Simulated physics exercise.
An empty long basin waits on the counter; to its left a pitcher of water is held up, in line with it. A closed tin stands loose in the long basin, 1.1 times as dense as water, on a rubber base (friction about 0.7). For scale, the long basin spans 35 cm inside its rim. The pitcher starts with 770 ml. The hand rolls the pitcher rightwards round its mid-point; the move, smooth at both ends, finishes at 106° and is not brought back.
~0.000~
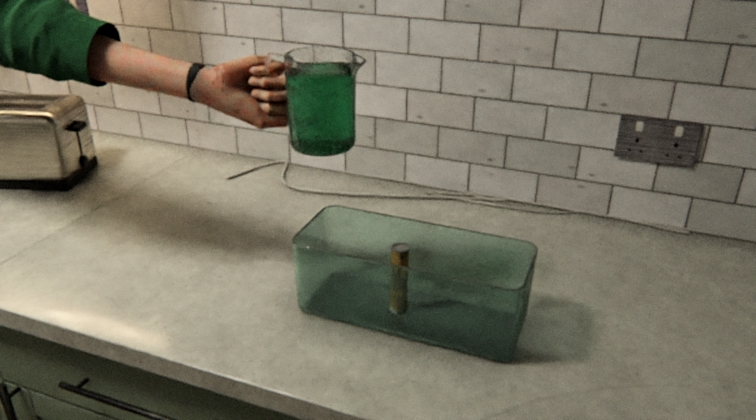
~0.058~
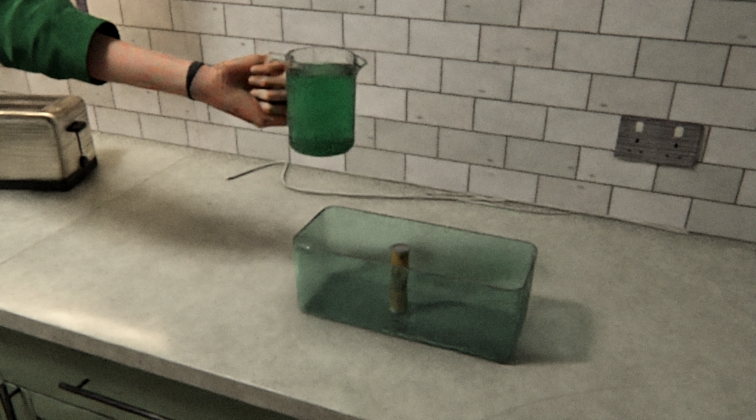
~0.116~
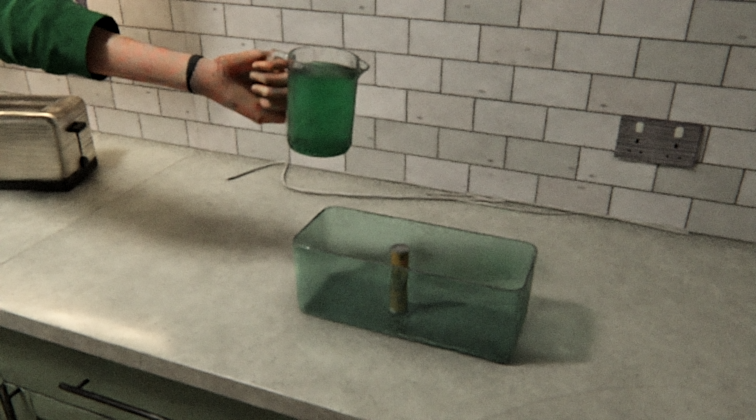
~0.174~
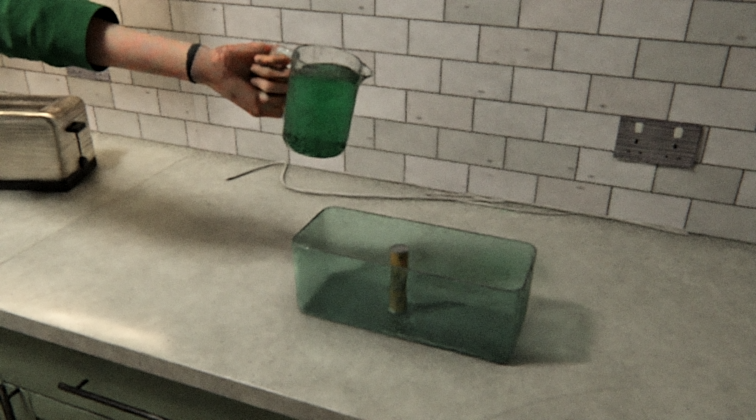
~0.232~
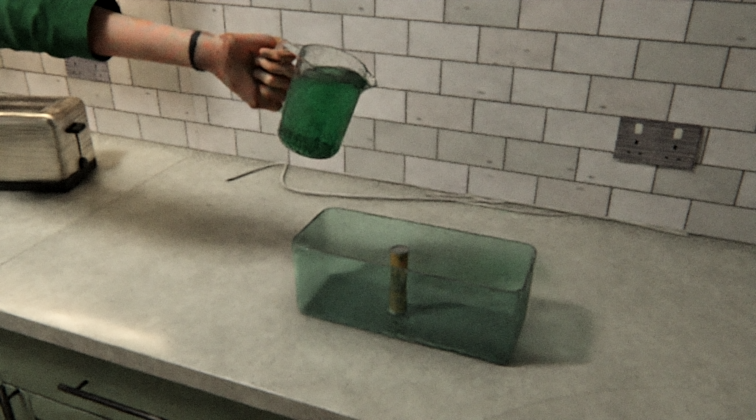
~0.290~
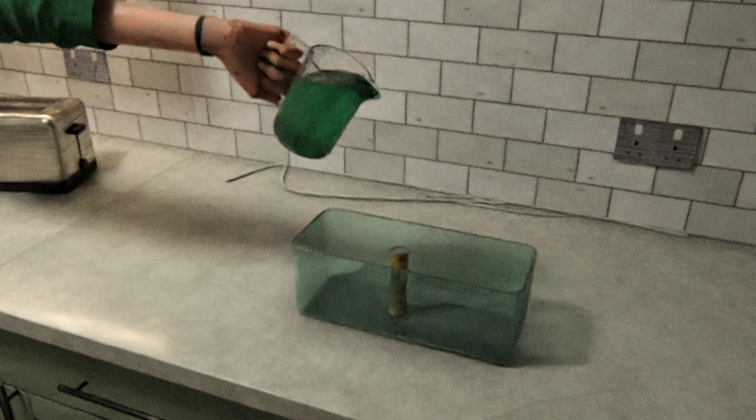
A hand held a clear pitcher of green water up by the tiled wall, then smoothly tilted it rightwards, above and left of a long greenish basin with a small tin standing inside.
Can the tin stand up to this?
The tin remains upright.
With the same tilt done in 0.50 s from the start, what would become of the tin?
The tin keeps standing.
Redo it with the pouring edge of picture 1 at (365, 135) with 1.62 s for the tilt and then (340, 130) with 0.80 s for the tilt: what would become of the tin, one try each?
First it topples; then it falls.
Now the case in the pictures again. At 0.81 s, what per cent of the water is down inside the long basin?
About 52 per cent.
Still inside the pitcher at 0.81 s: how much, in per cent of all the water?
Near 20 in a hundred.
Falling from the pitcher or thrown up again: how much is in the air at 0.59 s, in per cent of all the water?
Some 24 per cent.
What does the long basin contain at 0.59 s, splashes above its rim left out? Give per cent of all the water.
Near 8 in a hundred.
By 0.59 s the tilt is 89° and 67 per cent is still to pour; the tin stands where it began.
By 0.81 s the tilt is 106° and 21 per cent is still to pour; the tin stands where it began.
By 1.05 s the tilt is 106° and 3 per cent is still to pour; the tin stands where it began.
By 1.30 s the tilt is 106° and 0 per cent is still to pour; the tin stands where it began.
At rest the tin stands where it began.
